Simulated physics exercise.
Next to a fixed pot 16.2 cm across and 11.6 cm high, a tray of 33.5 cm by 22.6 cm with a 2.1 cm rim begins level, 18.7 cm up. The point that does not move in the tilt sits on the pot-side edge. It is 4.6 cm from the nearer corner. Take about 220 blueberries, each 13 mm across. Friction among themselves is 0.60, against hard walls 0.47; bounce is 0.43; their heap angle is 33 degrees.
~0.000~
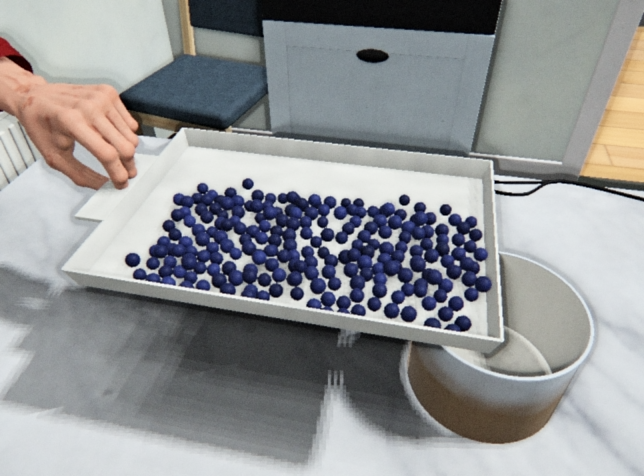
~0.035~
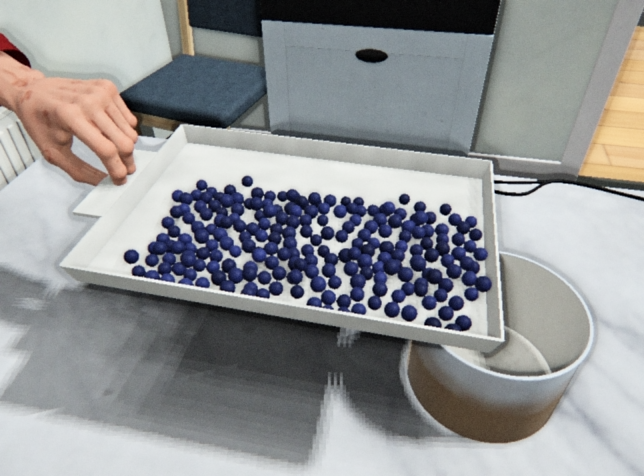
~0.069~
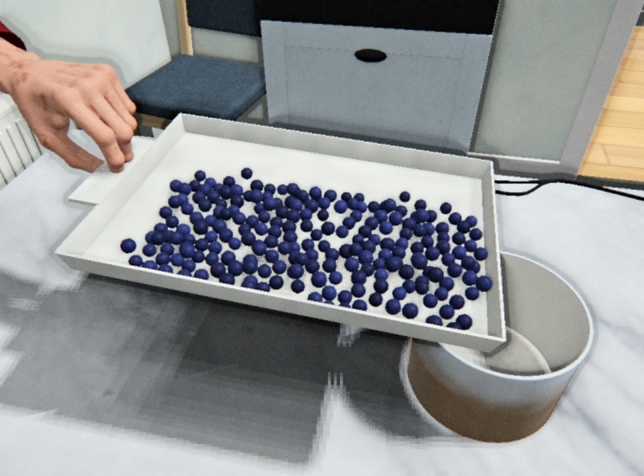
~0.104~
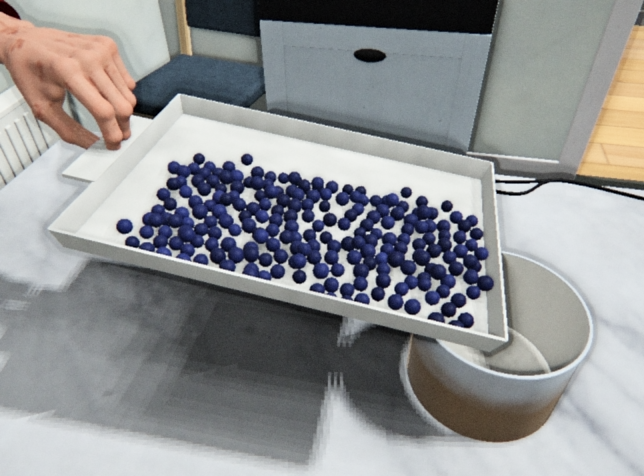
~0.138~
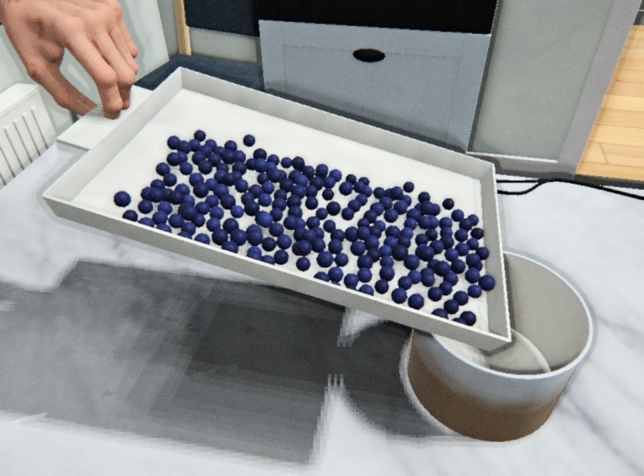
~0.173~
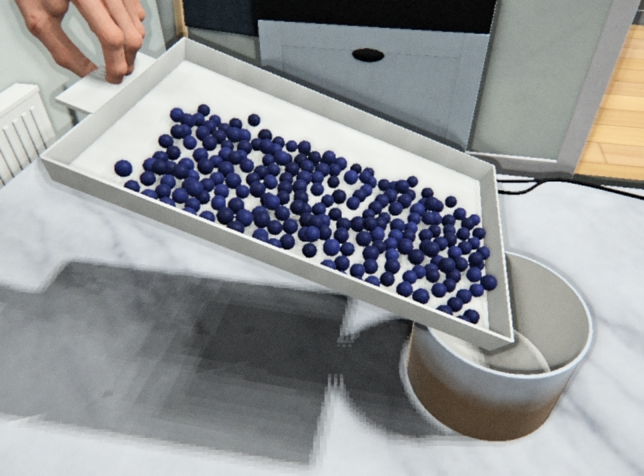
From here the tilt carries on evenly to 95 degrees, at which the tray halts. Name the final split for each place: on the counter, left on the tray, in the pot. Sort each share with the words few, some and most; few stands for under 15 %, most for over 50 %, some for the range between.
The shares come out as follows. Counter: Some. Tray: Few. Pot: Most.
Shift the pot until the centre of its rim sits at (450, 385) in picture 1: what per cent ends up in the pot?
Share in pot at that spot: Some 5 in a hundred.
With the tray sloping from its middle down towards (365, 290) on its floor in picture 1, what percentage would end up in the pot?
About 0 per cent.
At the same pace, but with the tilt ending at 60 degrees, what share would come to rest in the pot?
Around 25 %, I reckon.
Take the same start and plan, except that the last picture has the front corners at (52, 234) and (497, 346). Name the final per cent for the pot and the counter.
That works out as pot 0 and counter 100.
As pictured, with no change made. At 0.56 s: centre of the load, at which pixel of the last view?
Roughly (507, 234).
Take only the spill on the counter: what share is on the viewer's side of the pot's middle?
Roughly 50 percent of the spill.
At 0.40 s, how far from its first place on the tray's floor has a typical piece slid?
By then it sits near 3 cm from where it began.
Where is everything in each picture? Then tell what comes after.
The first picture shows tray tilt 0 degrees, front corners at (71, 266) and (495, 334); middle of the pieces at (307, 252); pot at (503, 307).
The second picture shows tray tilt 1 degrees, front corners at (69, 262) and (496, 334); middle of the pieces at (307, 251).
The third picture shows tray tilt 3 degrees, front corners at (64, 249) and (497, 334), lowest corner right back; middle of the pieces at (308, 245).
The fourth picture shows tray tilt 8 degrees, front corners at (58, 226) and (500, 333), lowest corner right back; middle of the pieces at (310, 236).
The fifth picture shows tray tilt 13 degrees, front corners at (53, 193) and (503, 333), lowest corner right back; middle of the pieces at (313, 223).
The sixth picture shows tray tilt 19 degrees, front corners at (52, 155) and (506, 334), lowest corner right back; middle of the pieces at (319, 210); pot at (502, 305). The tray's pace is about 165 degrees a second.
Then, at 0.40 s, tilt 57 degrees; the tray holds 100 %, the pot 0 %.
Then, at 0.56 s, tilt 84 degrees; the tray holds 95 %, the pot 0 %.
After 0.84 s, tilt 95 degrees; the tray holds 5 %, the pot 55 %.
At rest (1.7 s), counter 40 %, tray 0 %, pot 60 %.
